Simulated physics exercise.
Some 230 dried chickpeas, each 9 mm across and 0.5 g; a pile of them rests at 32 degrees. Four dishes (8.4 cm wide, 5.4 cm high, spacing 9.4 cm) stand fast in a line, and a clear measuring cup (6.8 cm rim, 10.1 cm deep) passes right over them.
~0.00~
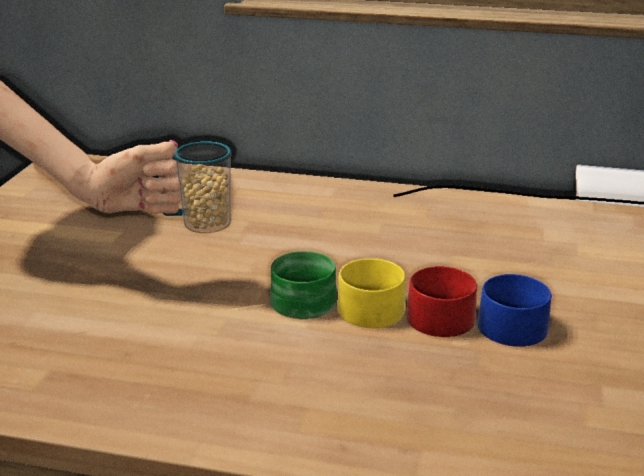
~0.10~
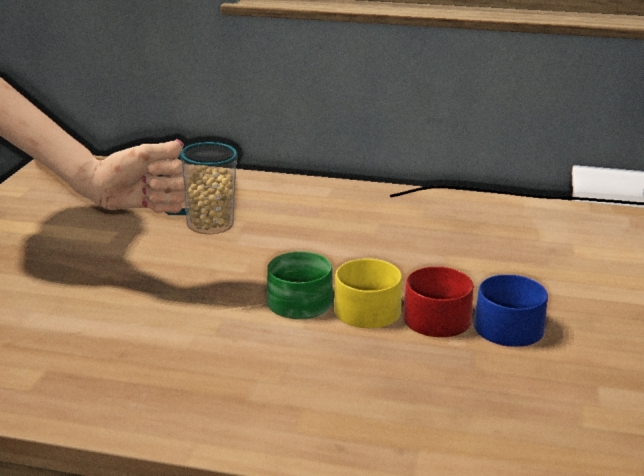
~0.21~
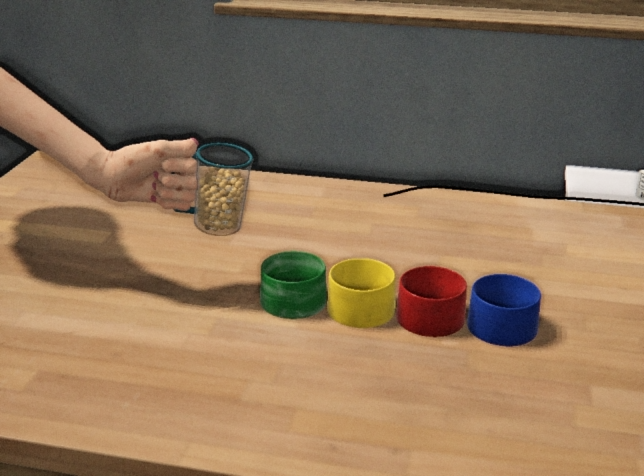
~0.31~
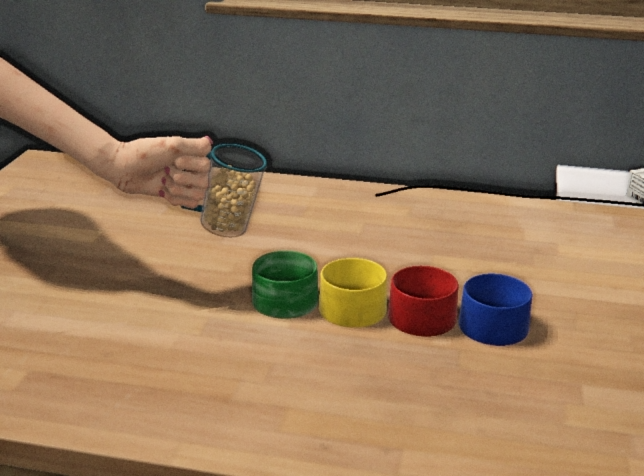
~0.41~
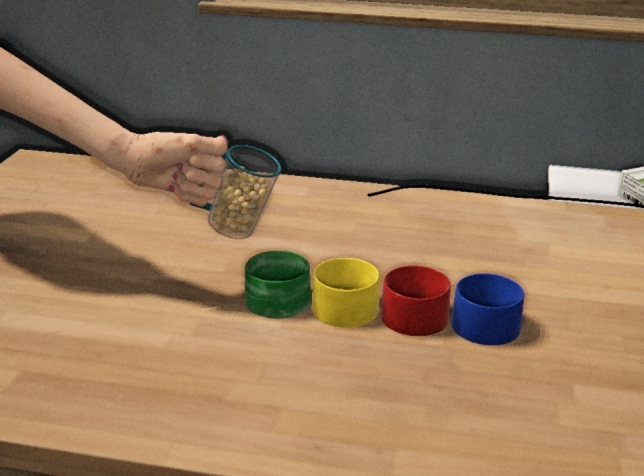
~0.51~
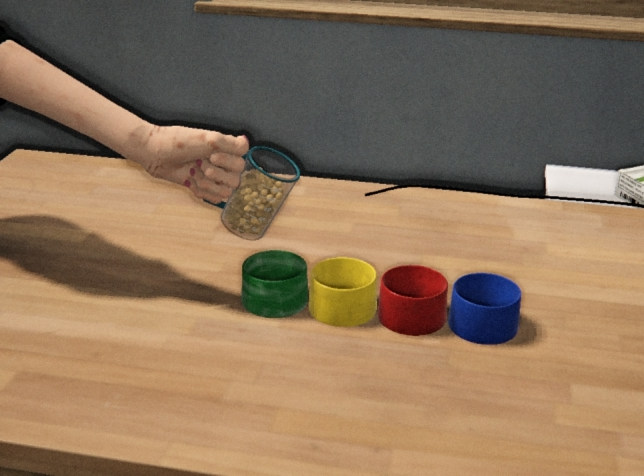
On a wooden tabletop, a hand moves a clear cup of chickpeas rightward, gradually tilting it beside green, yellow, red and blue dishes.
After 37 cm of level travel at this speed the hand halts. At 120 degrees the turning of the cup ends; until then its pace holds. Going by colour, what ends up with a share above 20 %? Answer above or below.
Red: Below, blue: Above, green: Below, yellow: Below, counter: Below.
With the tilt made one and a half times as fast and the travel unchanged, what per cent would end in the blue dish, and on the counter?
Then: Blue 80, counter 20.
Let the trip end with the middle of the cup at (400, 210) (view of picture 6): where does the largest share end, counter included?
The winner: Red.
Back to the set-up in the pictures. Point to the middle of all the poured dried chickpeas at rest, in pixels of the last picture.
Near (493, 312).
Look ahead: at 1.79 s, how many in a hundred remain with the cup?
About 90 per cent.
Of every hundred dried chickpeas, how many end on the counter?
Roughly 15 per cent.
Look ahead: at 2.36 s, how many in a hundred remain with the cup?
About 15 per cent.
After 1.28 s, tilt 70 degrees; cup holds 100 %.
Then, at 1.79 s, tilt 99 degrees; cup holds 90 %, blue 5 %.
Then, at 2.36 s, tilt 120 degrees; cup holds 15 %, blue 75 %.
In the end, at 3.0 s, red 0 %, blue 85 %, green 0 %, yellow 0 %, counter 15 %.
